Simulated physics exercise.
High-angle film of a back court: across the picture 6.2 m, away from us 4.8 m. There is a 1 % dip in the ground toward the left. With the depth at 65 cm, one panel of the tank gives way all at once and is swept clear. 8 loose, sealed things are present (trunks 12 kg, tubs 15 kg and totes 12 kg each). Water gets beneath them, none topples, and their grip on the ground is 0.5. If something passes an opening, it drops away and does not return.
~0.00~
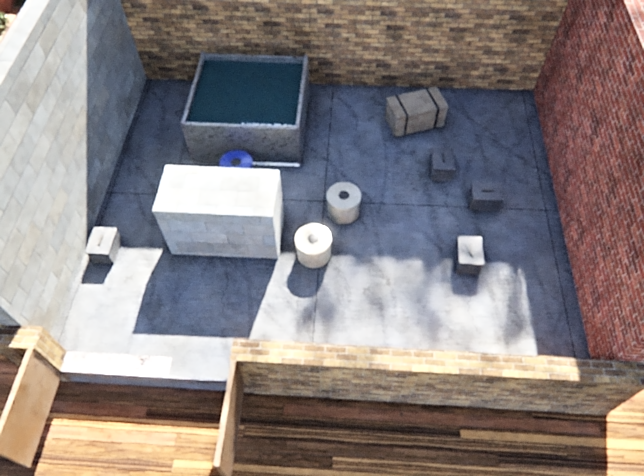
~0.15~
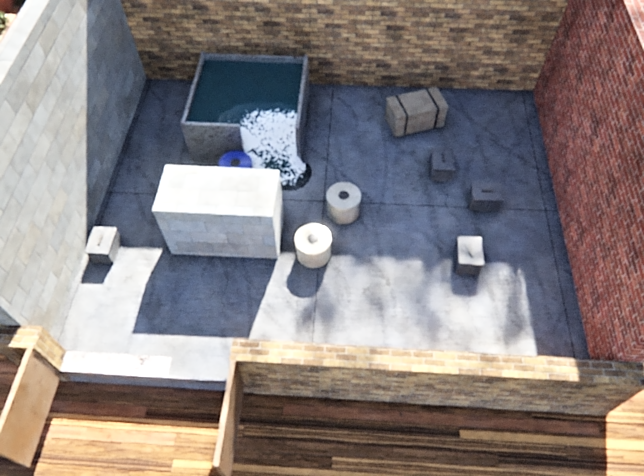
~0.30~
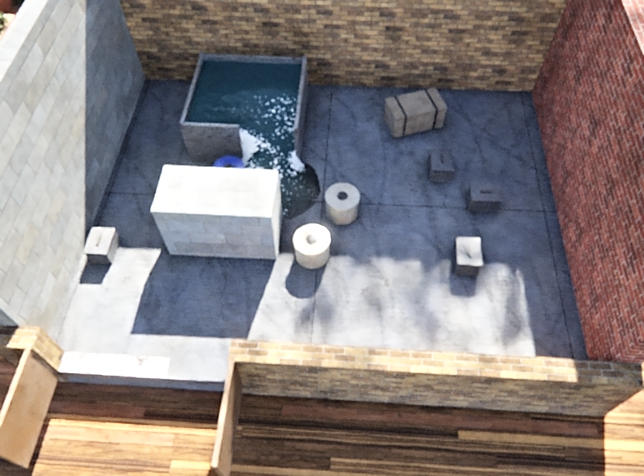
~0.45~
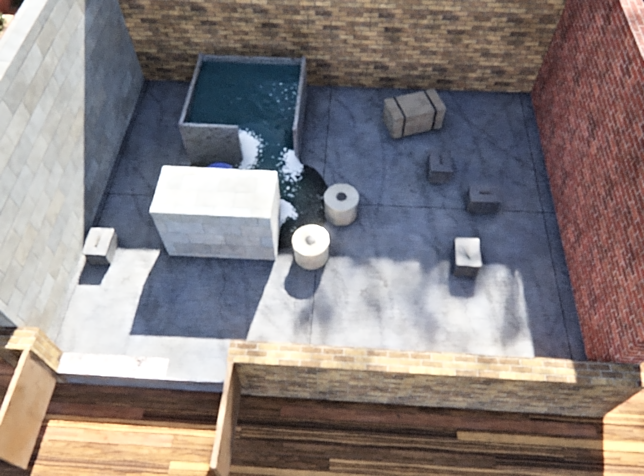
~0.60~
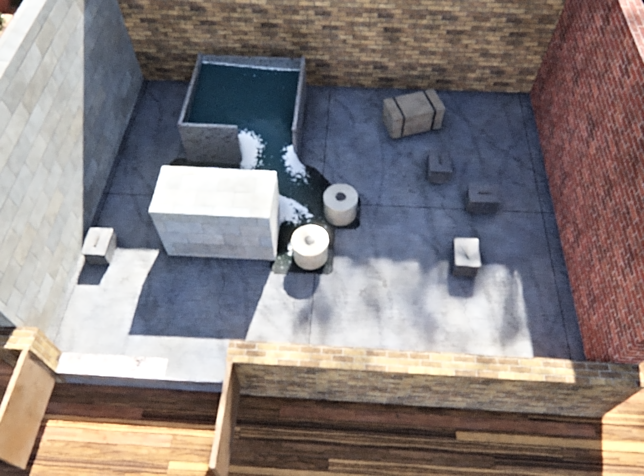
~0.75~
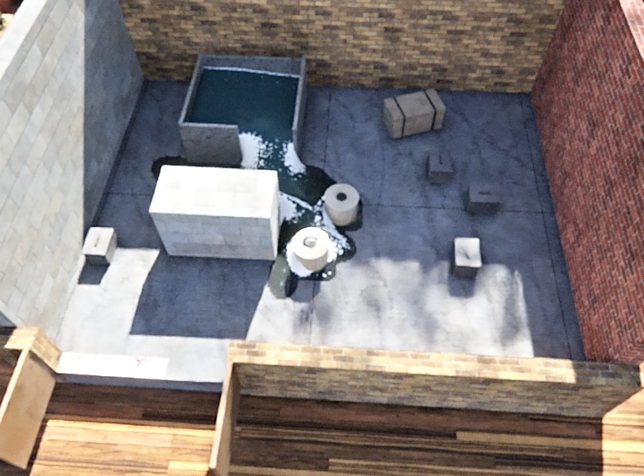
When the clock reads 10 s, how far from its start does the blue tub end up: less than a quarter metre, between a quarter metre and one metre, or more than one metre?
It ends up more than one metre from its start.
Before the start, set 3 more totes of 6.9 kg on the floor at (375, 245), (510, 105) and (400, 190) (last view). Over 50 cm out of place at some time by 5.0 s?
Beyond it, within it, within it.
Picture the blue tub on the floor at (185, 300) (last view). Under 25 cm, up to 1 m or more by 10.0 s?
Observed: Object is barely disturbed.
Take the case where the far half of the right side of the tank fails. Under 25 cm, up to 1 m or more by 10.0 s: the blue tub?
Outcome for the blue tub: No real movement.
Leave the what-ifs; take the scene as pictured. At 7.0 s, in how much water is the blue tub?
9 cm or so.
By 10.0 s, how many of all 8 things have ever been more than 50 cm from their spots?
My count gives 4.
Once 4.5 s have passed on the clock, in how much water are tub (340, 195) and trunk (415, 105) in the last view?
I'd estimate 7 cm for the first and 1 cm for the second.
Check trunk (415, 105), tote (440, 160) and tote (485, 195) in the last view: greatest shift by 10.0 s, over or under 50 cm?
Results in listed order: Exceeds / falls short / falls short.
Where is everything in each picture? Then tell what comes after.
In the first picture, the blue tub at (236, 162) rests on the ground; 2.1 m2 under water; 0 of 8 have shifted.
In the second picture, the blue tub at (236, 163) rests on the ground; 2.6 m2 under water; 0 of 8 have shifted.
In the third picture, the blue tub at (228, 168), on the bottom, 13 cm from its start; water covers 3.1 m2; 1 of 8 have shifted.
In the fourth picture, the blue tub at (219, 175), on the bottom, 28 cm from its start; water covers 3.6 m2; 1 of 8 have shifted.
In the fifth picture, the blue tub is out of sight; 4.2 m2 under water; 1 of 8 have shifted.
In the sixth picture, the blue tub is out of sight; 4.8 m2 under water; 1 of 8 have shifted.
After 2.0 s the blue tub is near (132, 128), 1.7 m from its start, aground; 0 of 8 are out; 0 afloat.
After 4.5 s the blue tub is near (165, 84), 2.0 m from its start, afloat; 0 of 8 are out; 1 afloat.
After 7.0 s the blue tub is near (187, 74), 2.1 m from its start, aground; 0 of 8 are out; 1 afloat.
After 10.0 s the blue tub is near (189, 74), 2.1 m from its start, aground; 0 of 8 are out; 1 afloat.
